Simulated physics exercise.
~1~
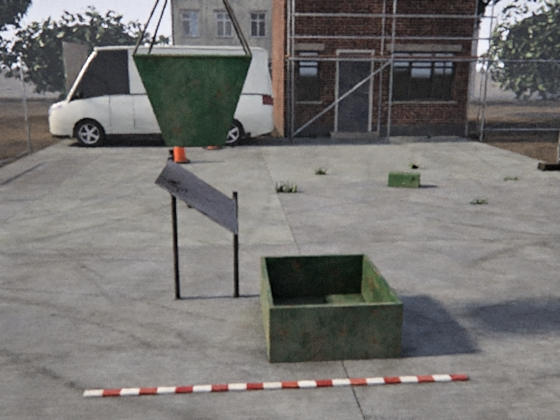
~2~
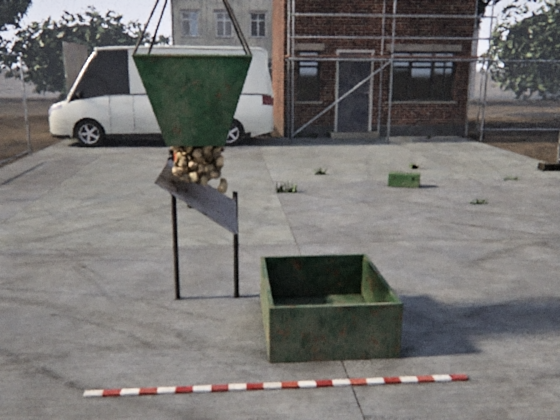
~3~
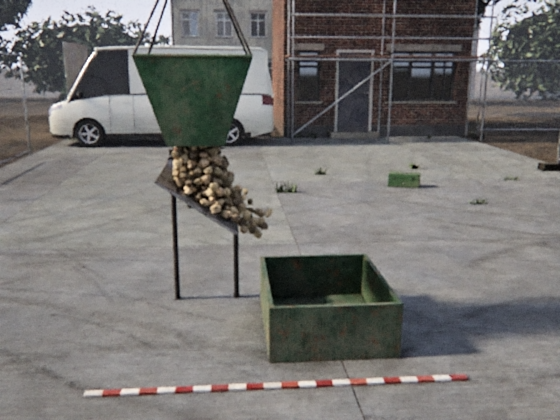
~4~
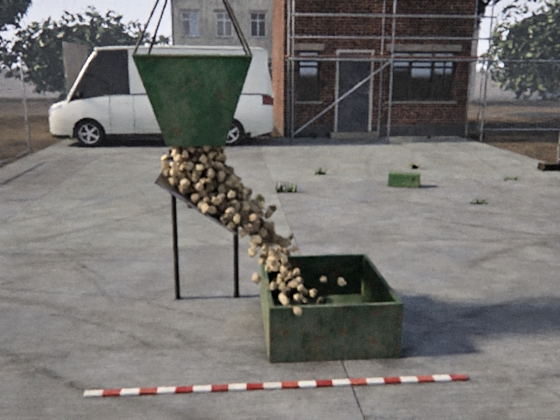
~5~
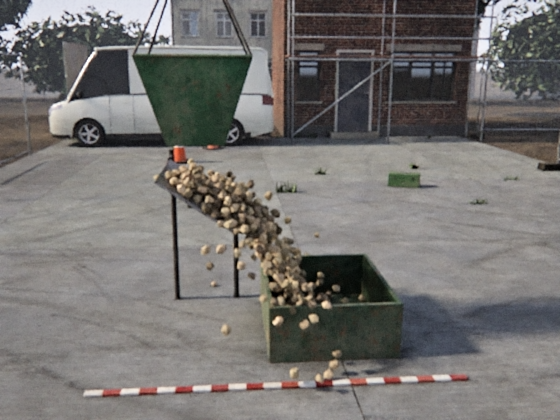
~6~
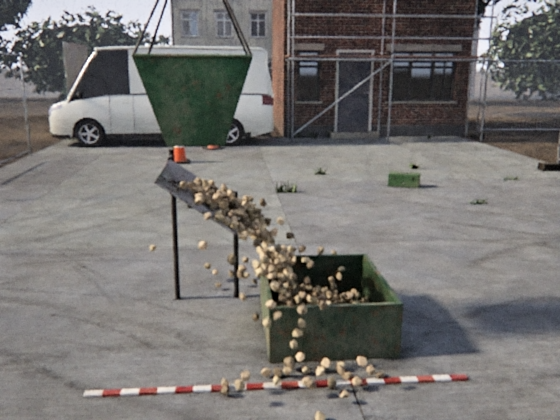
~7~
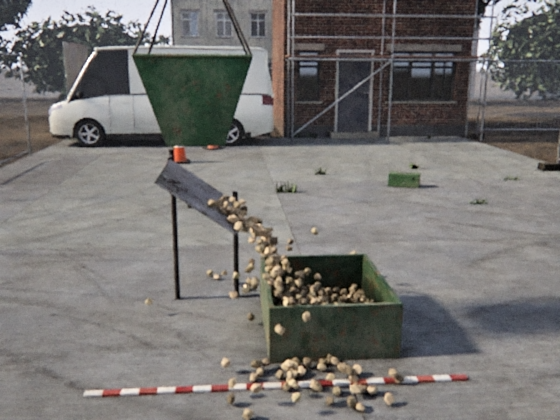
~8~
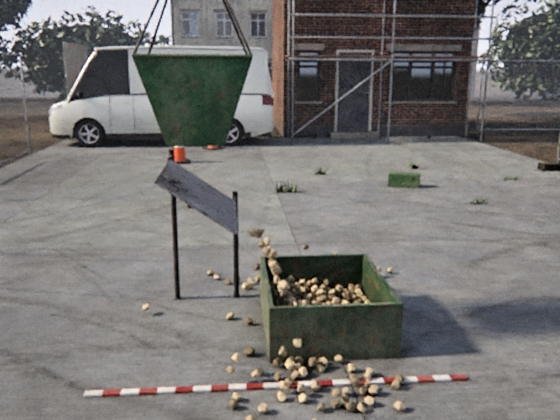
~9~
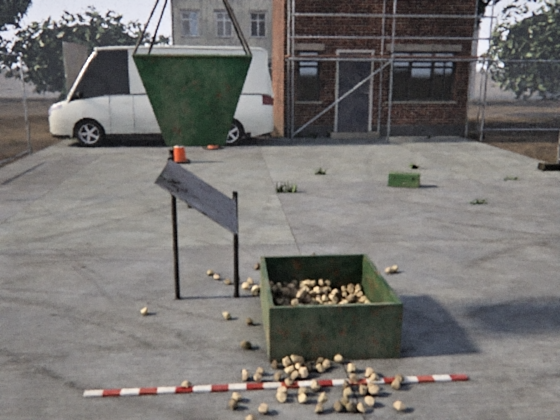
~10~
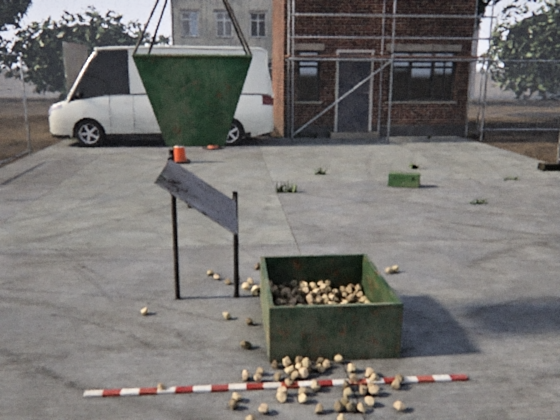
Concrete yard with stones dropping from a hanging green skip, sliding down a steel slope into a bin, some scattering around it.
